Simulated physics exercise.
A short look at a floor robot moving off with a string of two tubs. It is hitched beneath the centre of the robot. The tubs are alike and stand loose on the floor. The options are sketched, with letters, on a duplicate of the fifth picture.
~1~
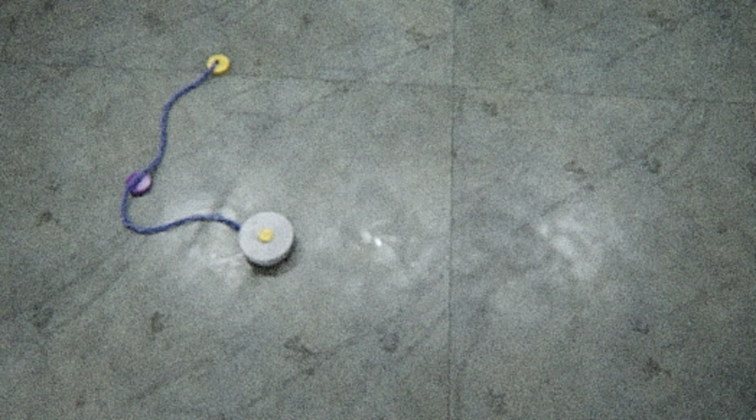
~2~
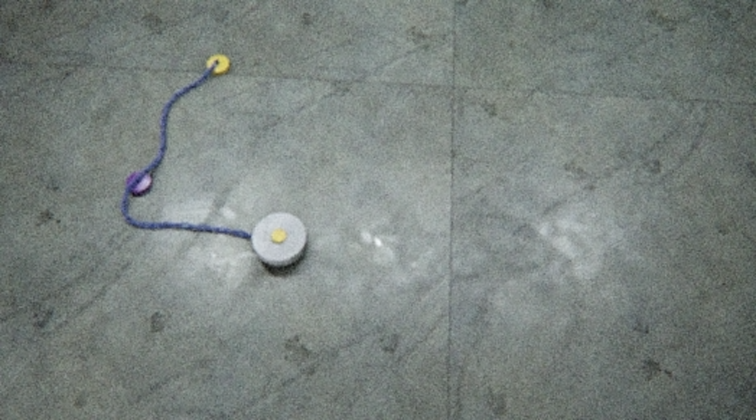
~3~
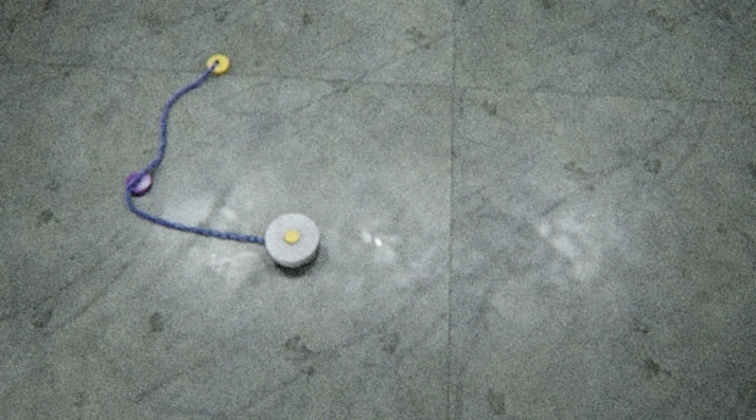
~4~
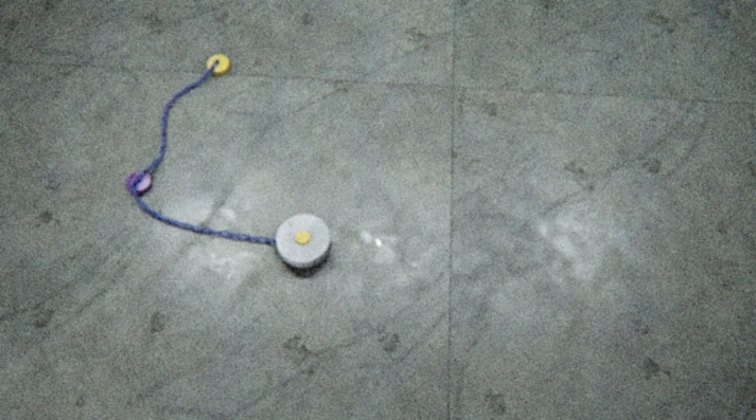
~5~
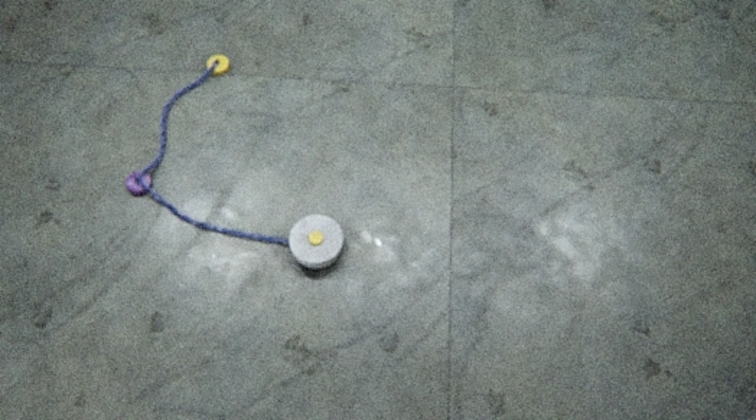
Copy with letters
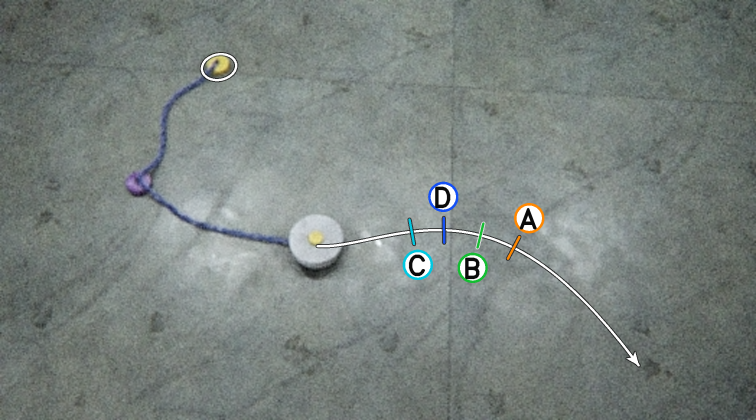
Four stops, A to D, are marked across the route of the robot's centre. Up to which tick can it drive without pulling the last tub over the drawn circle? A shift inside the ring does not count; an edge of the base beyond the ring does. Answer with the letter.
It should halt at B.
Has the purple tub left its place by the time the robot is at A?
By then, yes.
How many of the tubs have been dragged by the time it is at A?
Two.
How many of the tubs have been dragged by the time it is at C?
By then, one.
On the marked copy, A at (514, 248); B at (481, 235); C at (412, 232); D at (444, 230); the ring at (219, 67); the route from (318, 246) via (497, 241) to (639, 365).
Following B. Soon after the start, robot (376, 234); yellow tub (218, 65); purple tub (184, 188).
Later, robot (432, 226); yellow tub (218, 65); purple tub (235, 189).
In the end, robot (482, 231); yellow tub (218, 65); purple tub (286, 183); the ringed tub at the far end is still in its ring.
As for the rest, A drags the last tub to (223, 74); C is safe but short; D is safe but short.
